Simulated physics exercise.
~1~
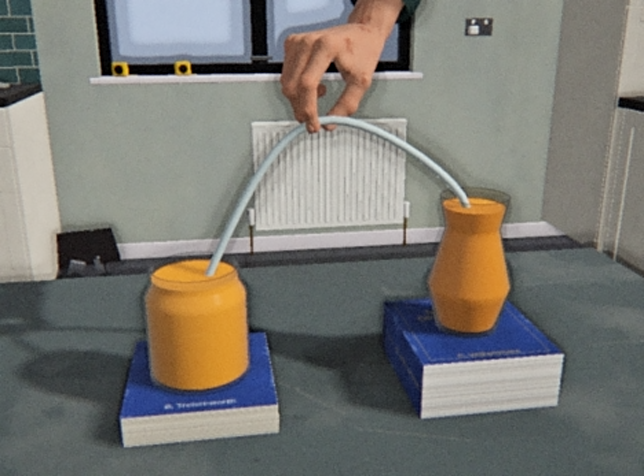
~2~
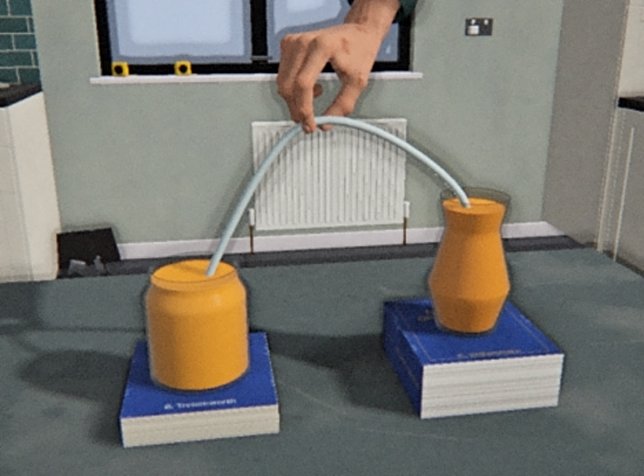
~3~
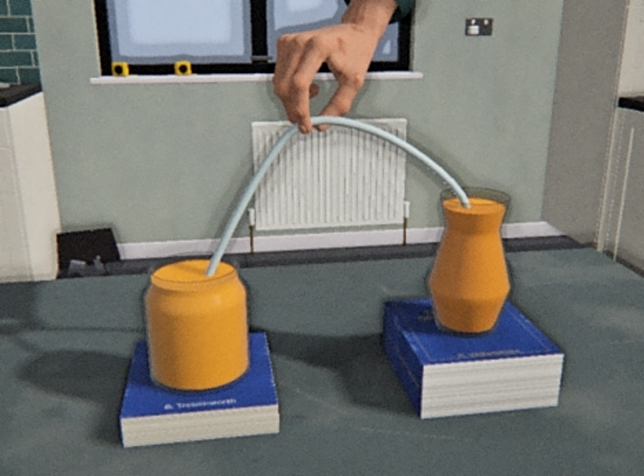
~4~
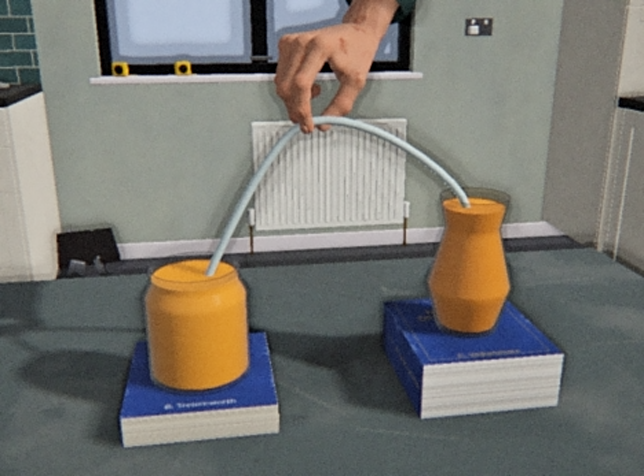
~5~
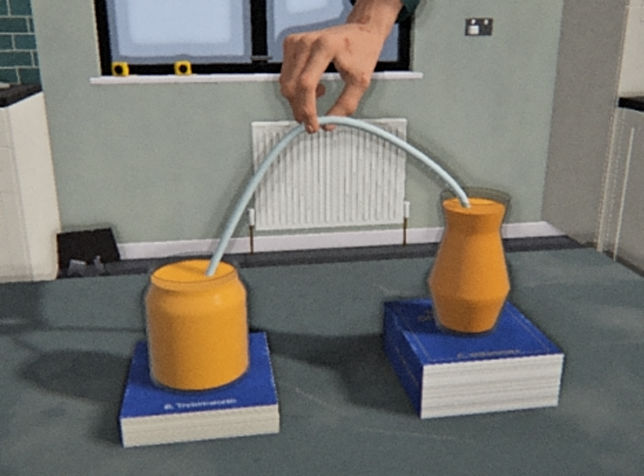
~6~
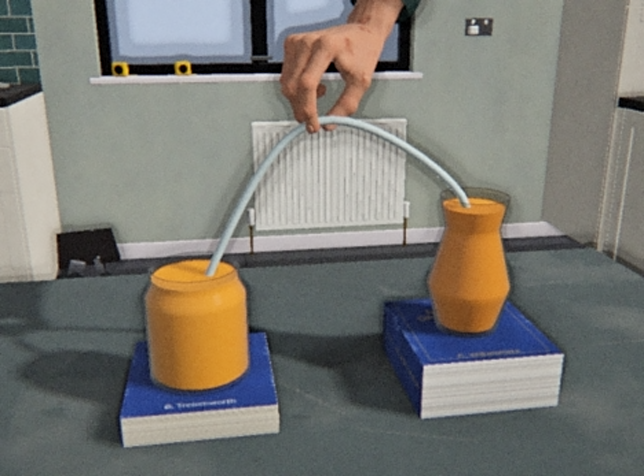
A hand pinches a hose linking two orange-filled containers on blue books, barely moving.
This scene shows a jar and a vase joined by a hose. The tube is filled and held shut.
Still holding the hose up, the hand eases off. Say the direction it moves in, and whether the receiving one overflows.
It flows - left, one that fills - overflows.
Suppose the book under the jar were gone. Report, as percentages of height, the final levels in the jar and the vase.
In the order asked, around 100 and 35 per cent.
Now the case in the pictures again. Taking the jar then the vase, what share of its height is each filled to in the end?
They end up at about 100 and 55 percent of their heights.
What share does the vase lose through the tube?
Estimate: Close to 25 %.
Shortly, the jar is full to the brim; the vase is about three quarters full.
Then, the jar is full to the brim; the vase is about two thirds full; the lower one has lost some.
At the finish, the jar is full to the brim; the vase is about half full; the lower one has lost some; the two surfaces are level.
